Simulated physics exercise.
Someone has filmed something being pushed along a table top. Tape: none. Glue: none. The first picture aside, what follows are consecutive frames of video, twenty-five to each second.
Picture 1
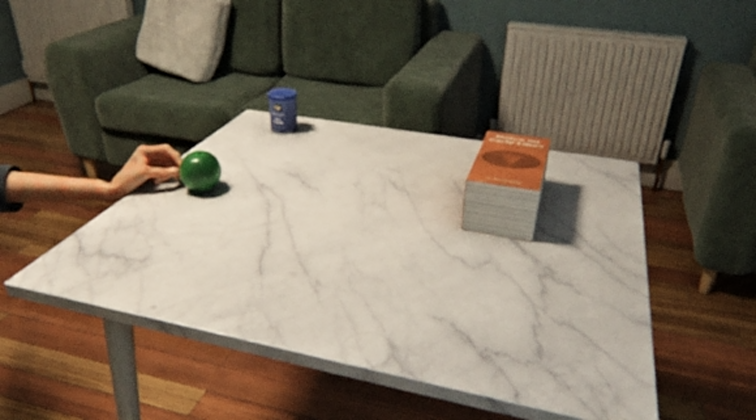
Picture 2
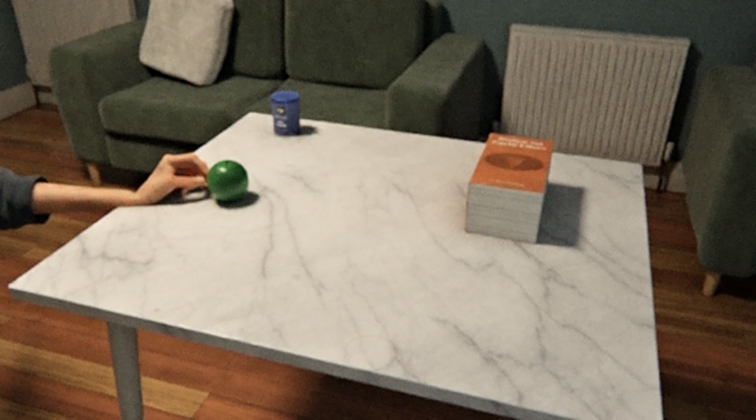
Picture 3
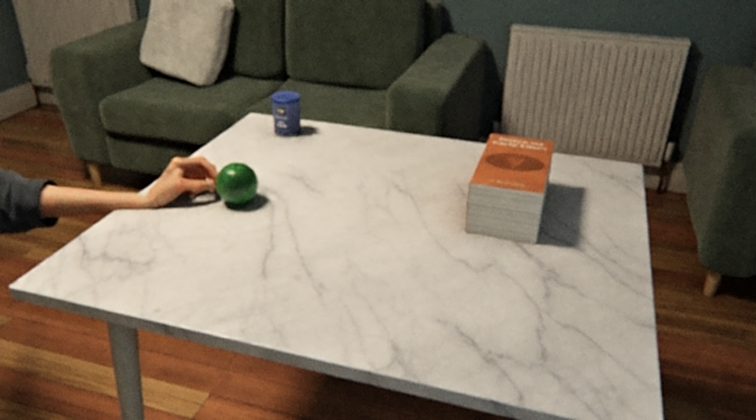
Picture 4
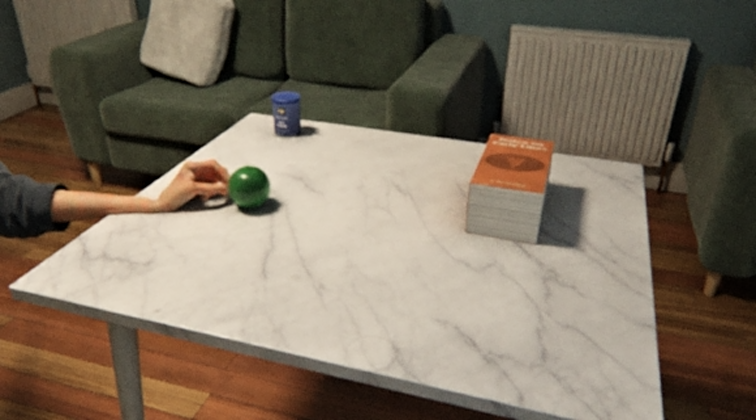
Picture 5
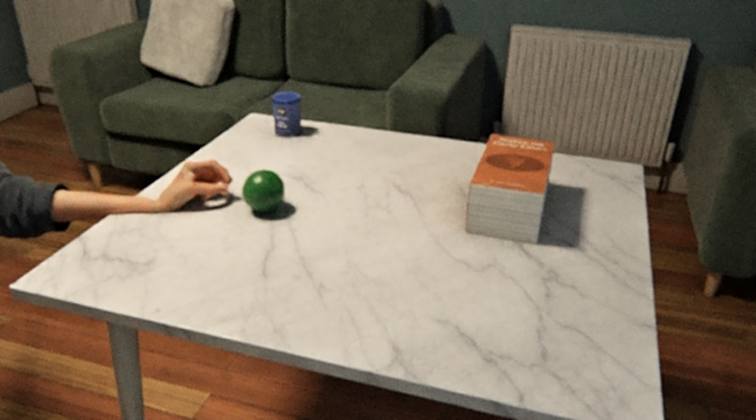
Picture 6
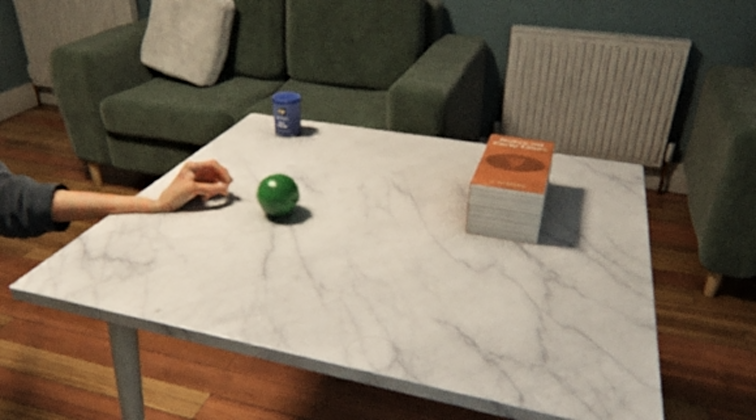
A shiny green apple, pushed by a hand reaching in from the left, moves rightward and slightly nearer across a white marble-patterned table, seen from above at an angle in a living room. A blue tub stands at the back and a thick orange-covered book lies to the right, before green sofas and a pale radiator. The hand then stays back as the apple rolls a short way clear of the fingers.
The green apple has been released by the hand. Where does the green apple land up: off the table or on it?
Seems to me it makes it past the edge.
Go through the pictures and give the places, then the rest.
In the first frame, under the hand; green apple (201, 171).
In the second frame, under the hand; green apple (228, 181).
In the third frame, under the hand; green apple (237, 183).
In the fourth frame, green apple (249, 187).
In the fifth frame, green apple (264, 191) rolled a little.
In the sixth frame, green apple (278, 195) rolled about its own width.
Then, 0.30 s after the last picture, green apple rolled well along near (390, 226).
Then, 0.80 s after the last picture, green apple rolled well along near (591, 282).
Then, 1.30 s after the last picture, green apple now off the table.
By the end, off the table, green apple.
